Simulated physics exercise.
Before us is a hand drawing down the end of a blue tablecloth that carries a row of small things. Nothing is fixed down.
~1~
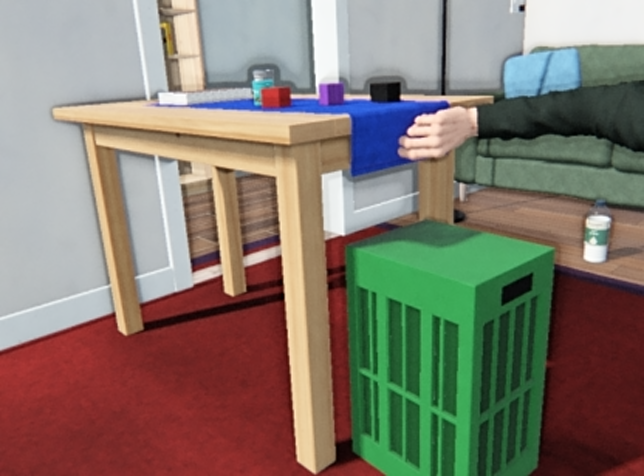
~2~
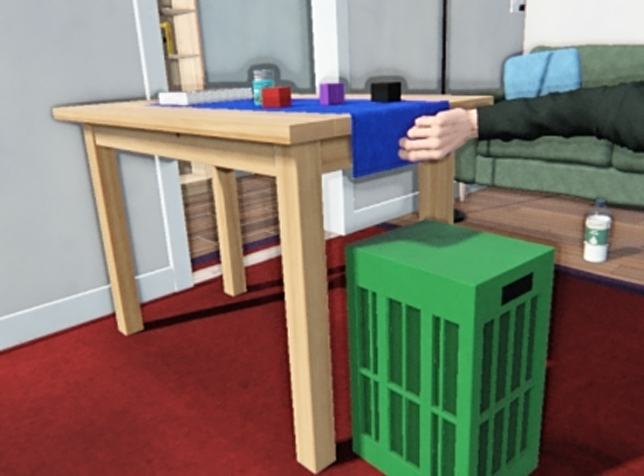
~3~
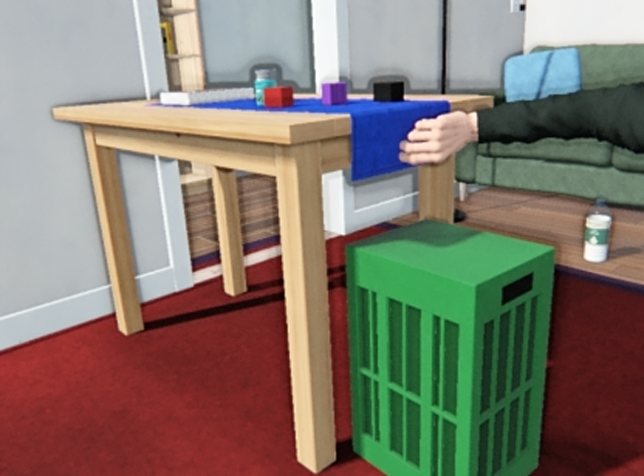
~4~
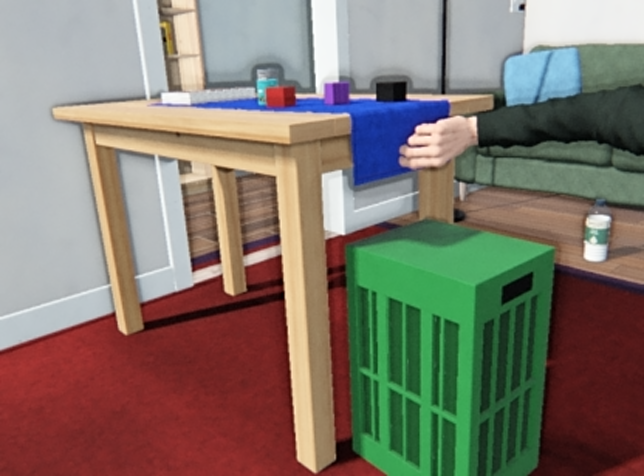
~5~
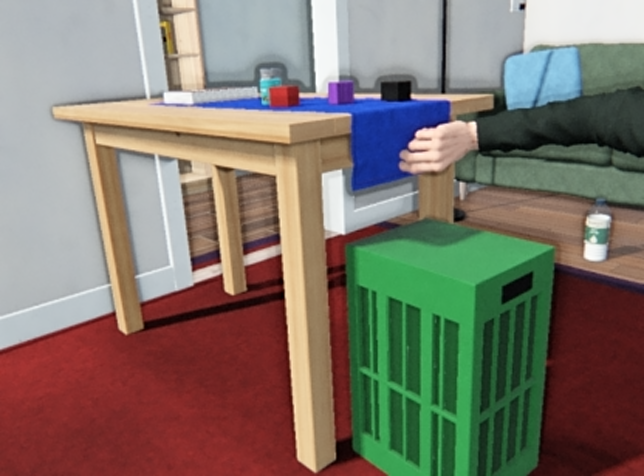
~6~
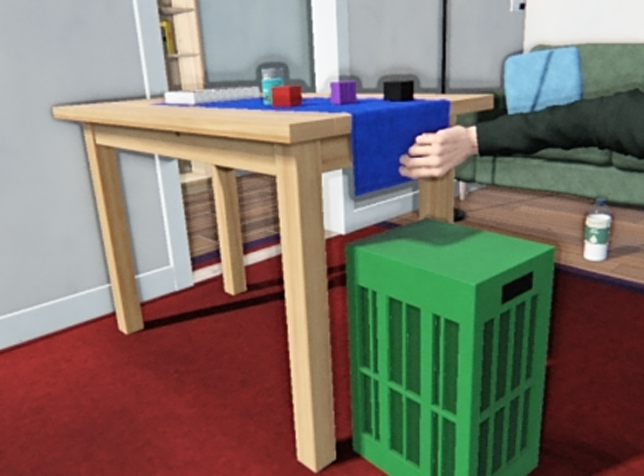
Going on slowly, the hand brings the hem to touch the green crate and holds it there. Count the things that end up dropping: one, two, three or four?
Count: One.
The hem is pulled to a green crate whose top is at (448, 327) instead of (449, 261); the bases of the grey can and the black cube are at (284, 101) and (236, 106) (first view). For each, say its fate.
First the grey can: It is still up there. Then the black cube: It is still up there.
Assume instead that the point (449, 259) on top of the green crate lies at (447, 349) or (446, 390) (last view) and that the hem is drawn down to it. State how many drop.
For the first height 3, for the second 4.
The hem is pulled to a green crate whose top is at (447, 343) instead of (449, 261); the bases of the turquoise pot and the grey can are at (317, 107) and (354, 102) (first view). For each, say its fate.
Turquoise pot: Lost; grey can: Lost.
A little later, hem on the crate; black cube gone.
When it is over, hem on the crate; black cube gone. It carries off one.
